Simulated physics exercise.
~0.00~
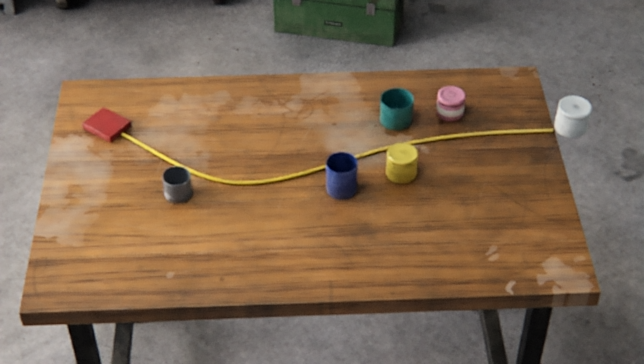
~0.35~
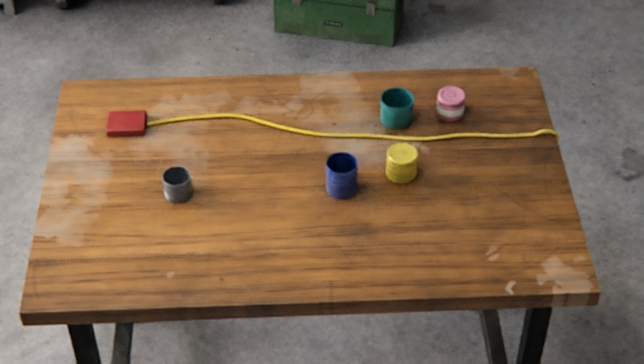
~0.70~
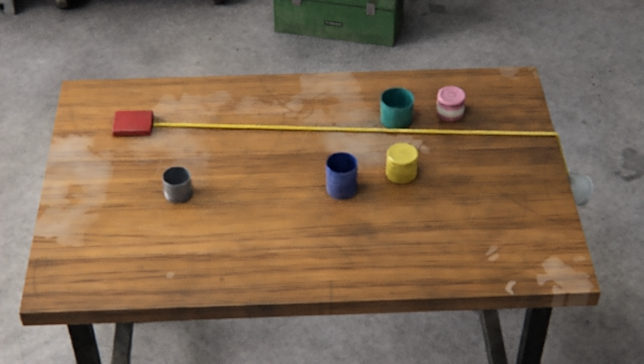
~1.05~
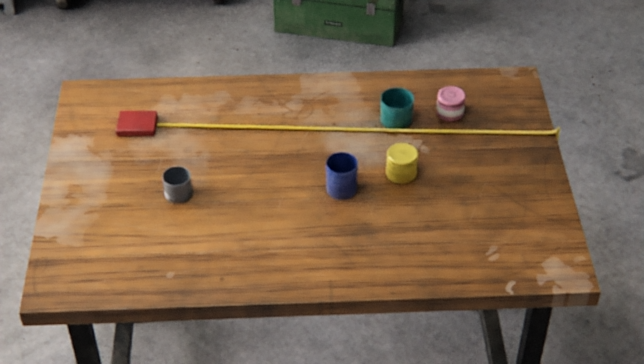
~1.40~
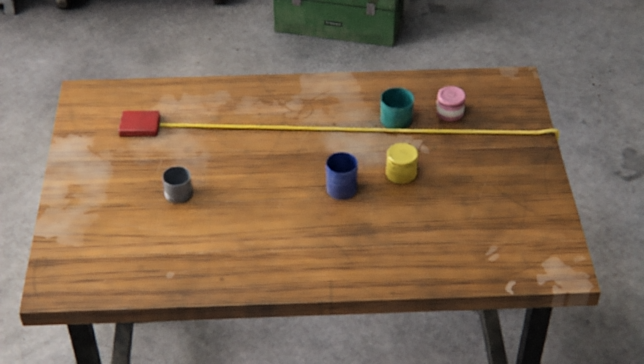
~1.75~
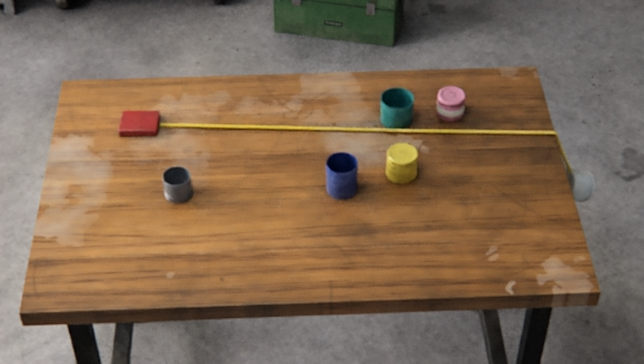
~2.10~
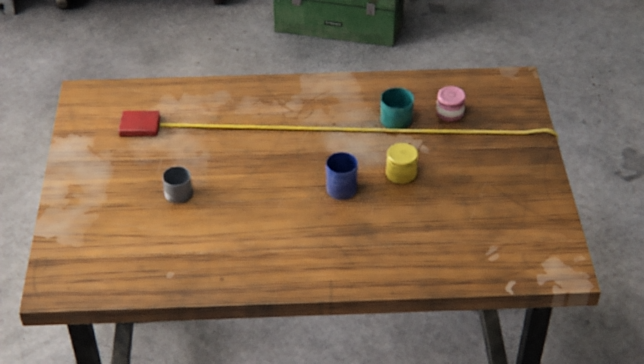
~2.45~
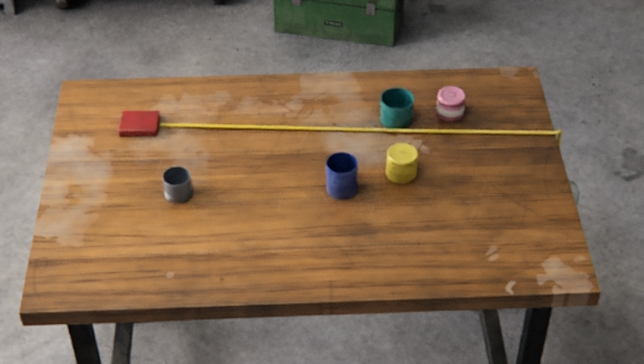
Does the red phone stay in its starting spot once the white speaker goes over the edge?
No, the cable drags it a modest way to the right. It then comes to rest still on the left part of the workbench, well short of the edge where the speaker fell.
